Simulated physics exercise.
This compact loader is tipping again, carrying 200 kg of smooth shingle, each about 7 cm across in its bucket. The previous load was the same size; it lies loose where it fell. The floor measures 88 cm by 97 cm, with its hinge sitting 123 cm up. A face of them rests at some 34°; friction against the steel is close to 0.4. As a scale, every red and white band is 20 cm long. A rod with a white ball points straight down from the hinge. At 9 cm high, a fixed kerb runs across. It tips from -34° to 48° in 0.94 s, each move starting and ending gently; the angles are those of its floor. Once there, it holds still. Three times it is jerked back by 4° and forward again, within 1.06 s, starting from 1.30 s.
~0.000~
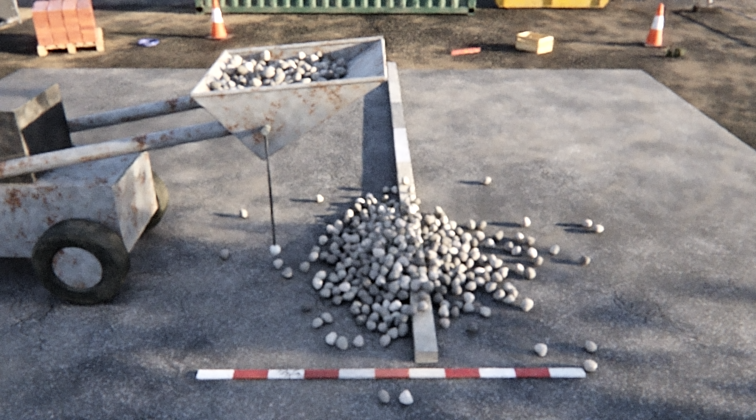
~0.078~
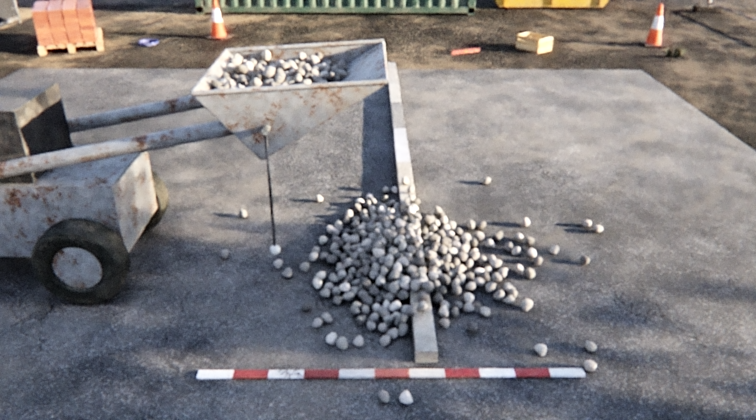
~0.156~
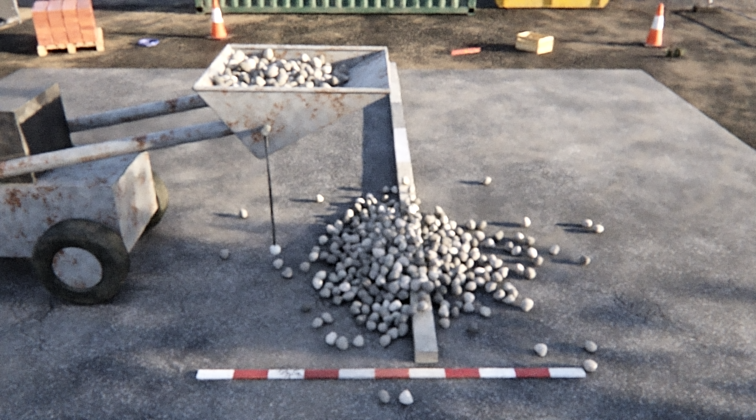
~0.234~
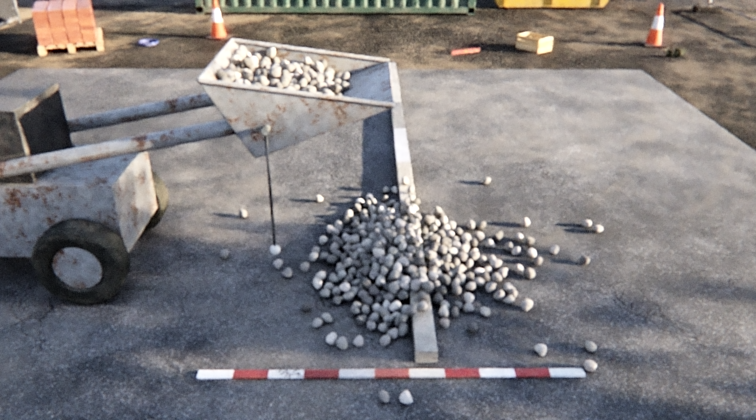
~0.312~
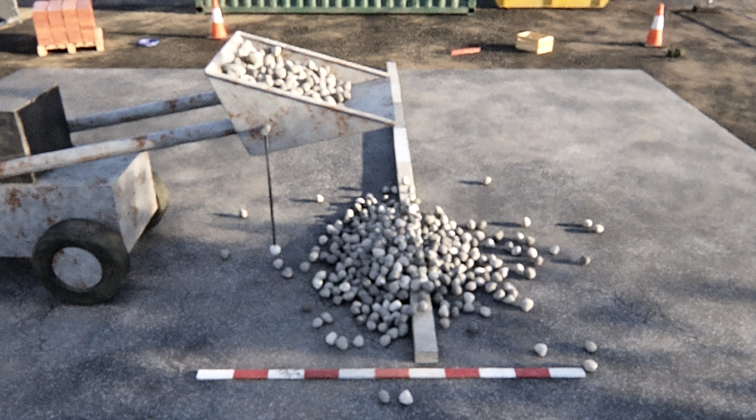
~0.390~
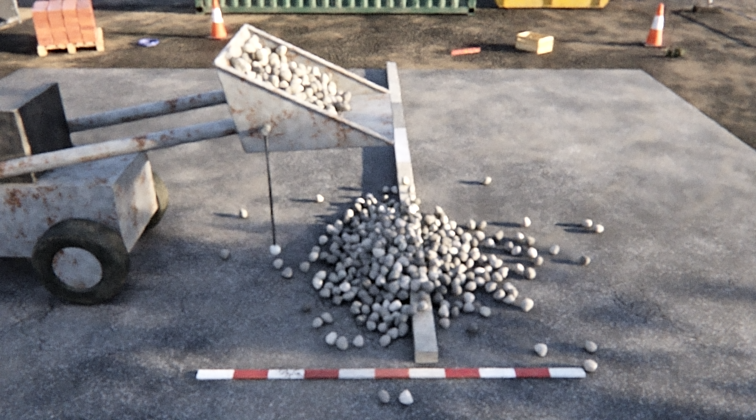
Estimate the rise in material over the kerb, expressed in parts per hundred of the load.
Close to 38 parts in a hundred.
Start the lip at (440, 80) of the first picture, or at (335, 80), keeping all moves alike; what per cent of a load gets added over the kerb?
Around 85 and 5 percent respectively.
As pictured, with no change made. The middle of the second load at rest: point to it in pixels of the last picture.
The centre sits about (393, 252).
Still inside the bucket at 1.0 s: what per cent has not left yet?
Close to 55 in a hundred is still held.
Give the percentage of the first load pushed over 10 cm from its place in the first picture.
Near 15 per cent, I reckon.
After 0.7 s the floor is at 35°; in per cent of one load, 100 in the bucket, 72 on this side of the kerb, 28 over the kerb; the foremost stones are at (570, 263).
After 1.0 s the floor is at 48°; in per cent of one load, 55 in the bucket, 117 on this side of the kerb, 28 over the kerb; the foremost stones are at (570, 263).
After 2.8 s the floor is at 48°; in per cent of one load, 0 in the bucket, 135 on this side of the kerb, 65 over the kerb; the foremost stones are at (586, 244).
After 5.2 s the floor is at 48°; in per cent of one load, 0 in the bucket, 135 on this side of the kerb, 65 over the kerb; the foremost stones are at (586, 244). Net gain over the kerb, 38.
